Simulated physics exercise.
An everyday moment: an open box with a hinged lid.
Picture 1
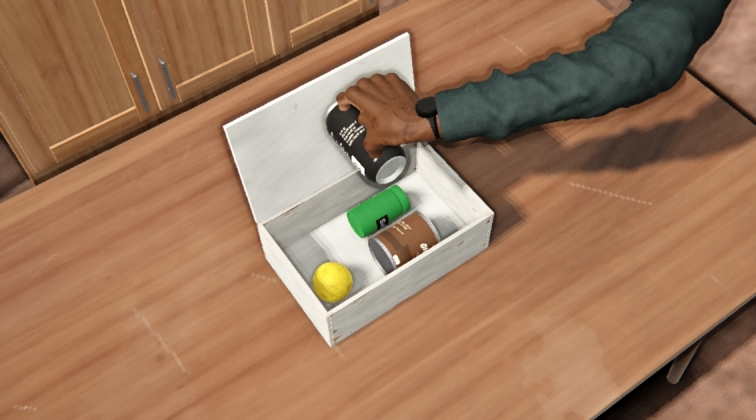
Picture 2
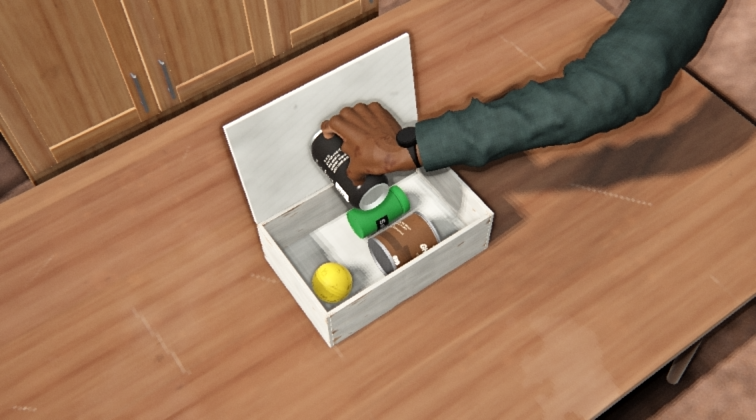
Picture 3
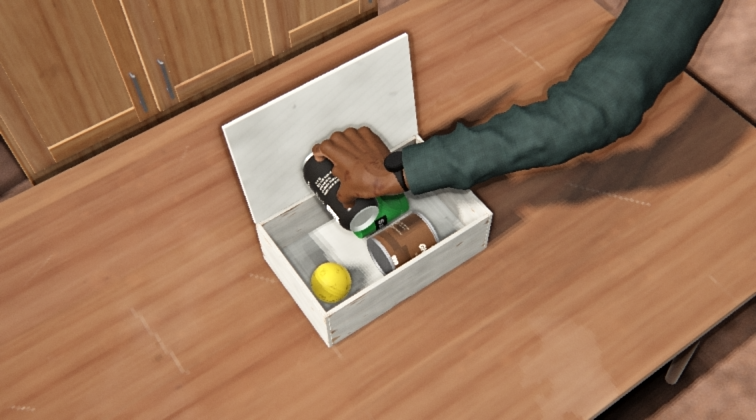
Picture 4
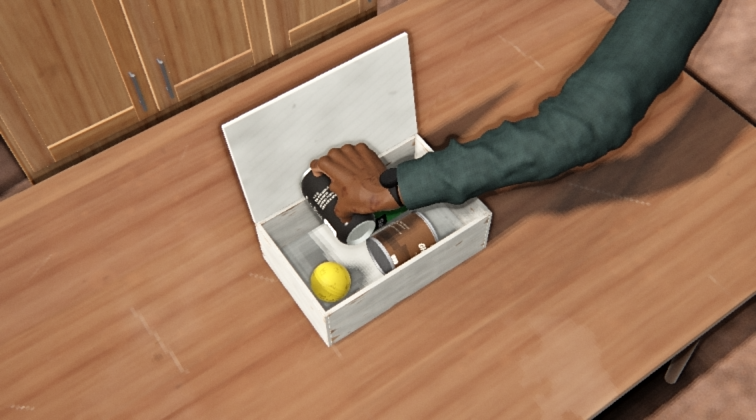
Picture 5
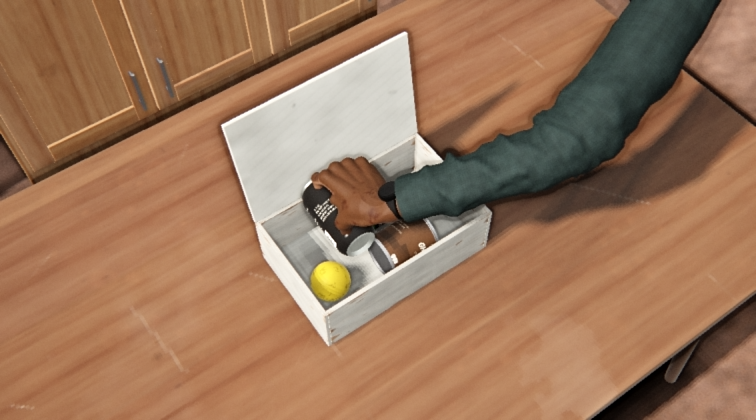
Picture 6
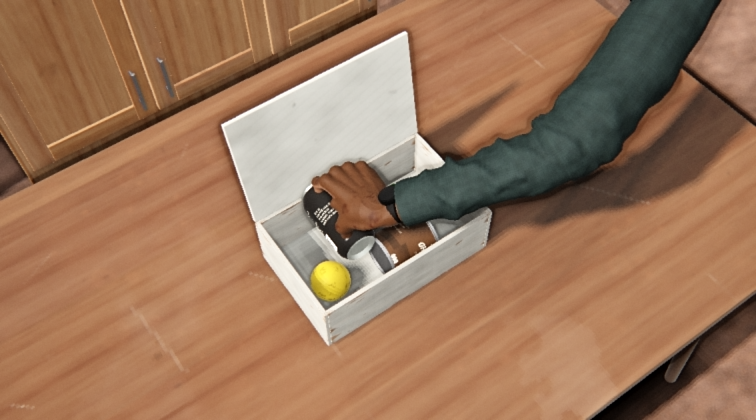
On a wooden table in front of wooden cabinet doors, seen from above at an angle, a white box stands with its hinged lid open. Inside are a yellow ball at the left, a green container near the middle and a brown tin at the right, while a dark-sleeved arm from the upper right grips a black can. The hand lowers the can leftward into the box, covering the green container, and keeps hold as the camera stays still.
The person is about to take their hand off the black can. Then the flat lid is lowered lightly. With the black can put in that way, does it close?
Here the lid closes.
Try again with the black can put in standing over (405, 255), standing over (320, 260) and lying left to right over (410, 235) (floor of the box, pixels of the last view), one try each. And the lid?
First, it will not close; second, it is held up; third, it sits on the rim.
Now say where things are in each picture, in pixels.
Coming down; black can (365, 141); green shaker (379, 211), in the first picture.
Coming down; black can (350, 168); brown tin (404, 246), in the second picture.
Coming down; black can (340, 190); yellow ball (331, 283), in the third picture.
Coming down; black can (337, 204), in the fourth picture.
Coming down; black can (338, 216); brown tin (403, 245), in the fifth picture.
Put in, still held; black can (338, 220); yellow ball (331, 281), in the sixth picture.
Then, 1.10 s after the last picture, lid starting down; black can rolled about its own width near (350, 254); yellow ball rolled a little.
Then, 1.80 s after the last picture, lid 43° above the rim; black can rolled about its own width near (350, 254); yellow ball rolled a little.
At rest, lid shut; moved from the start, black can; the other 3 in place. Seen from the same camera at the end, black can near (350, 254).
